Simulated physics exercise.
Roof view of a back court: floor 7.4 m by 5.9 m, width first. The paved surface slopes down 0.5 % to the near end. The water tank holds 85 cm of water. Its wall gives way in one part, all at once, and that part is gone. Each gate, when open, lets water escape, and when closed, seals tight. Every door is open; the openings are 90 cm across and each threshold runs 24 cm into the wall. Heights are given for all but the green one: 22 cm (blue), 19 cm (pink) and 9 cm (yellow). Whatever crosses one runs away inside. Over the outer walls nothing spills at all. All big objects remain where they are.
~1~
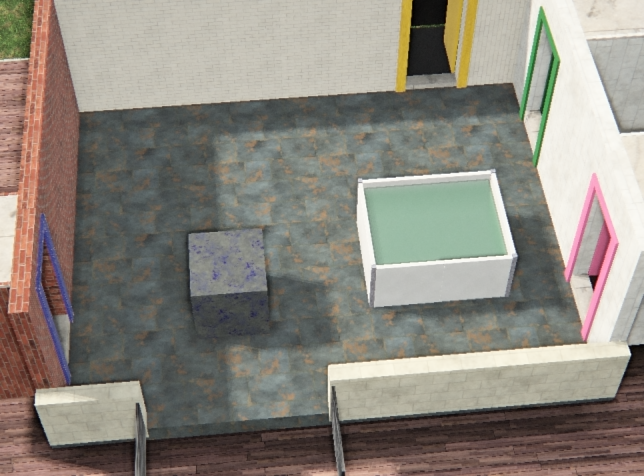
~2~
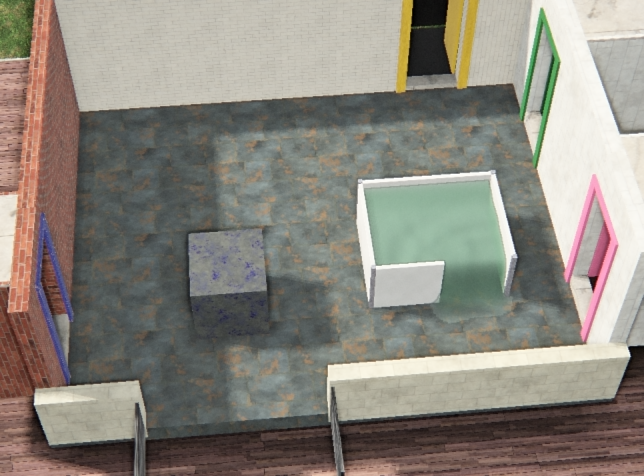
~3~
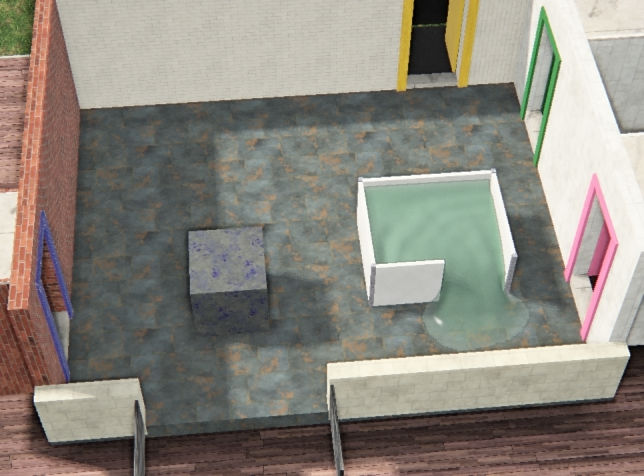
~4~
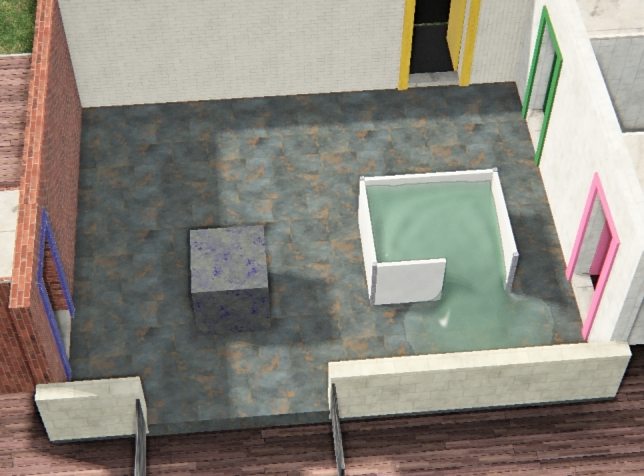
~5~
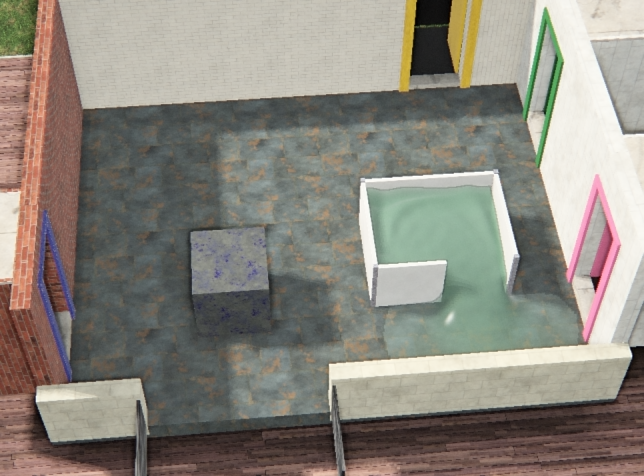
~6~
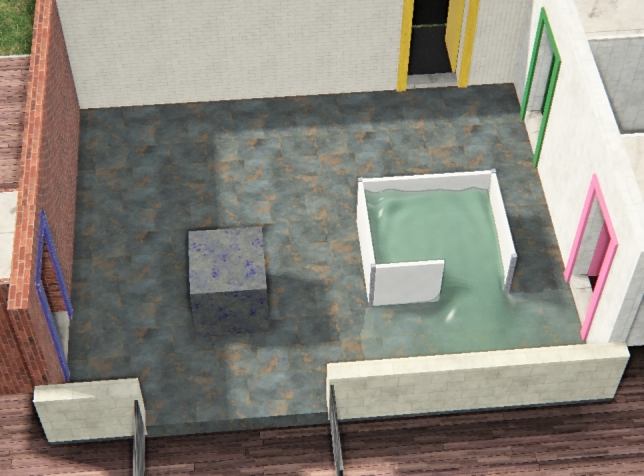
In a walled courtyard with a dark paved floor, a white tank of green water stands whole beside a speckled block. The right part of its front wall vanishes, and water pours through the gap, spreading across the paving toward the low near wall while the level inside drops slightly.
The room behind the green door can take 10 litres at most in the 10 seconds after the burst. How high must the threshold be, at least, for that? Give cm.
About 5.5 cm.
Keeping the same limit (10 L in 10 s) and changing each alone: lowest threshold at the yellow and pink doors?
Some 12.0 cm for yellow, some 23 cm for pink.
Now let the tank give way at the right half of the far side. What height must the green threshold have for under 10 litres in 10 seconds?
It should stand roughly 21 cm high.
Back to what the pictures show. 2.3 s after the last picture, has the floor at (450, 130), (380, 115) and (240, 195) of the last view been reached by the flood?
First wet through, second bone-dry, third bone-dry.
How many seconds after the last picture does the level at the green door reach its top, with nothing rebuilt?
Peak time: About 4.0 s.
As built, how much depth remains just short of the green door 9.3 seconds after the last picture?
About 7.0 cm.
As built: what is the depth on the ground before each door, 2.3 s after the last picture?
Blue door 16 cm, green door 4 cm, pink door 21 cm, yellow door 1 cm.
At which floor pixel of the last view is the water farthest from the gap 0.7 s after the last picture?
Lab note: Front tip approx. at (250, 402).
Then, 0.7 s after the last picture water covers 15 % of the floor, deepest (69 cm) near (595, 375); it has not reached the green door.
Then, 2.3 s after the last picture water covers 50 % of the floor, deepest (31 cm) near (507, 382); 4 cm at the green door, 0 litres in over its 24 cm threshold.
Then, 9.3 s after the last picture water covers 95 % of the floor, deepest (11 cm) near (81, 122); 7 cm at the green door, 0 litres in over its 24 cm threshold.
At the green door as built, the water peaked near 8 cm, 4.1 s after the last picture.
Run again over the same 10 s with other heights there, 13 litres in over 5 cm, 5 litres over 6.5 cm. The limit of 10 litres is kept from about 5.5 cm up.
